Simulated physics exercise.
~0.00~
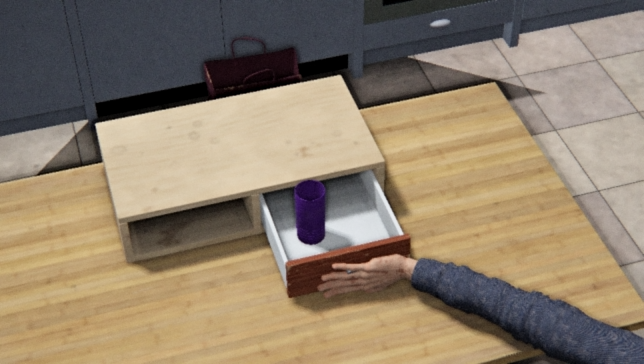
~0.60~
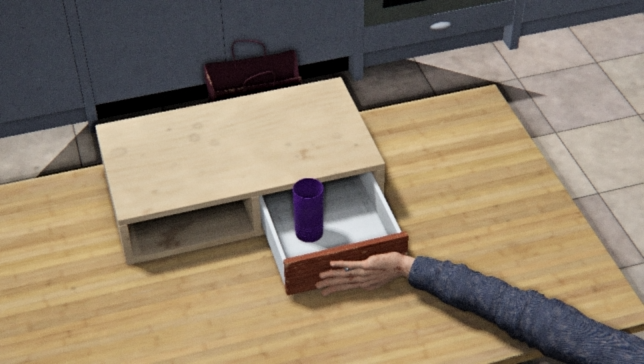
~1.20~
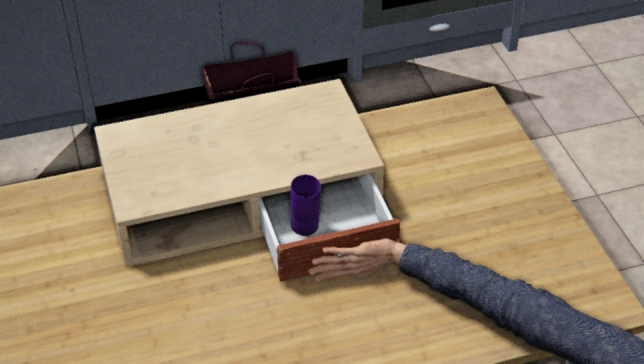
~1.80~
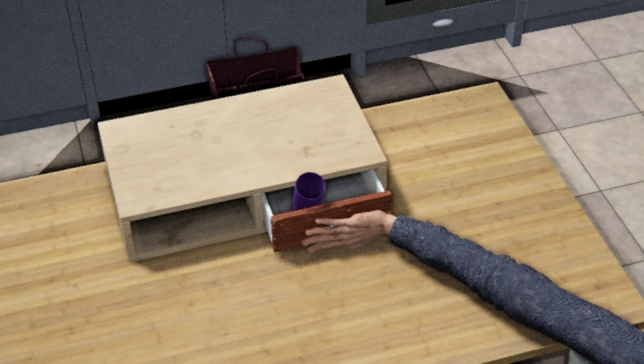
A drawer with a reddish-brown front stands open from a pale wooden chest on a table, holding an upright purple beaker, while a hand in a dark knitted sleeve rests against its front. The hand pushes, and the drawer begins to slide in, carrying the beaker back with it. The chest stays where it is as the drawer goes in about halfway and then further. Near the end, the beaker leans close to the chest's front edge. The drawer does not close, and it is left ajar with the hand still against it.
